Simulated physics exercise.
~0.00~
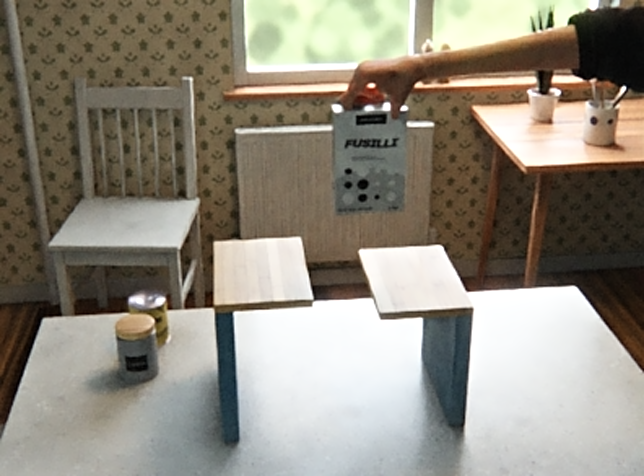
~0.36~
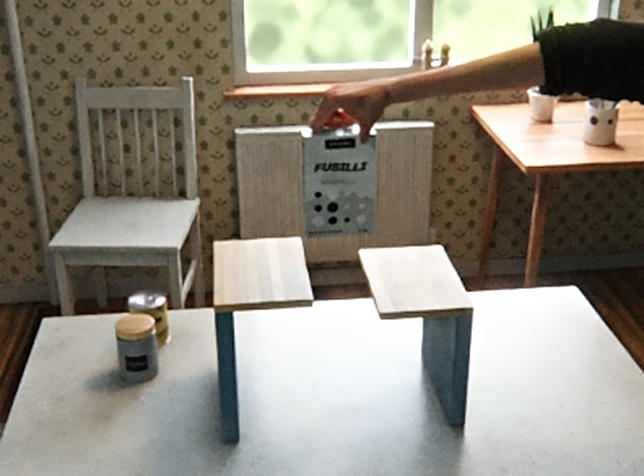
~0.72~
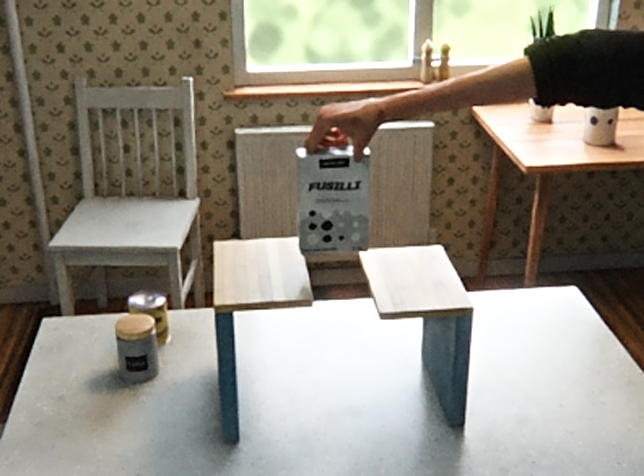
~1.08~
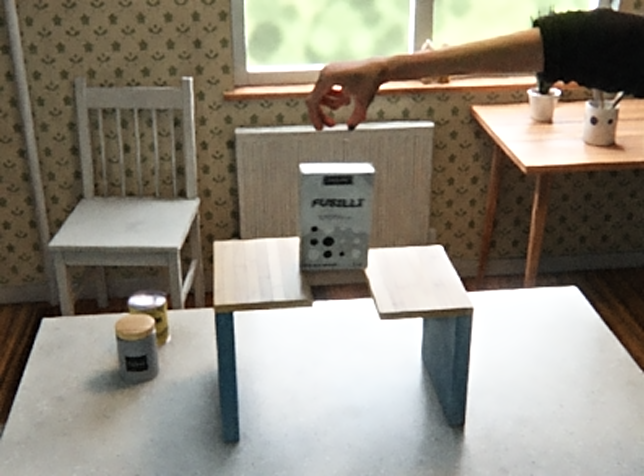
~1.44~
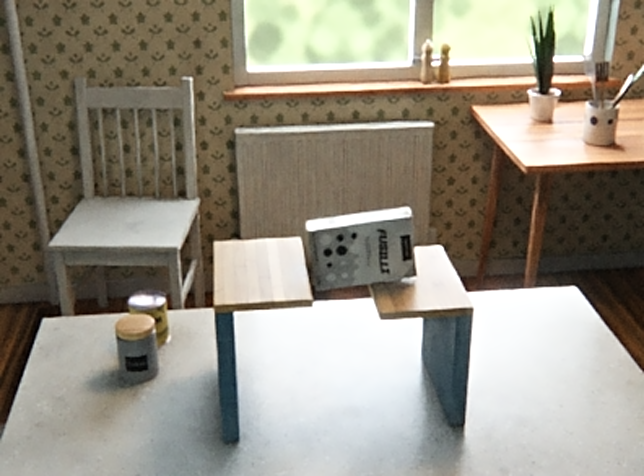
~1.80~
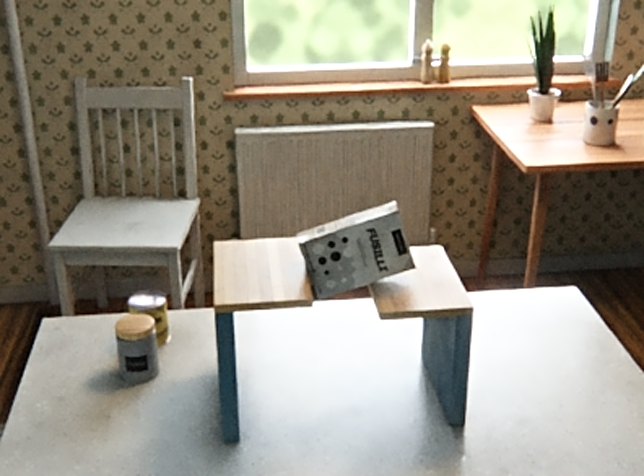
We see a hand lower a white fusilli packet upright toward the gap between two wooden ledges on a table, beside a grey jar and a yellow tin, then let go; the packet tips over to the right and ends lodged at a slant across the gap.
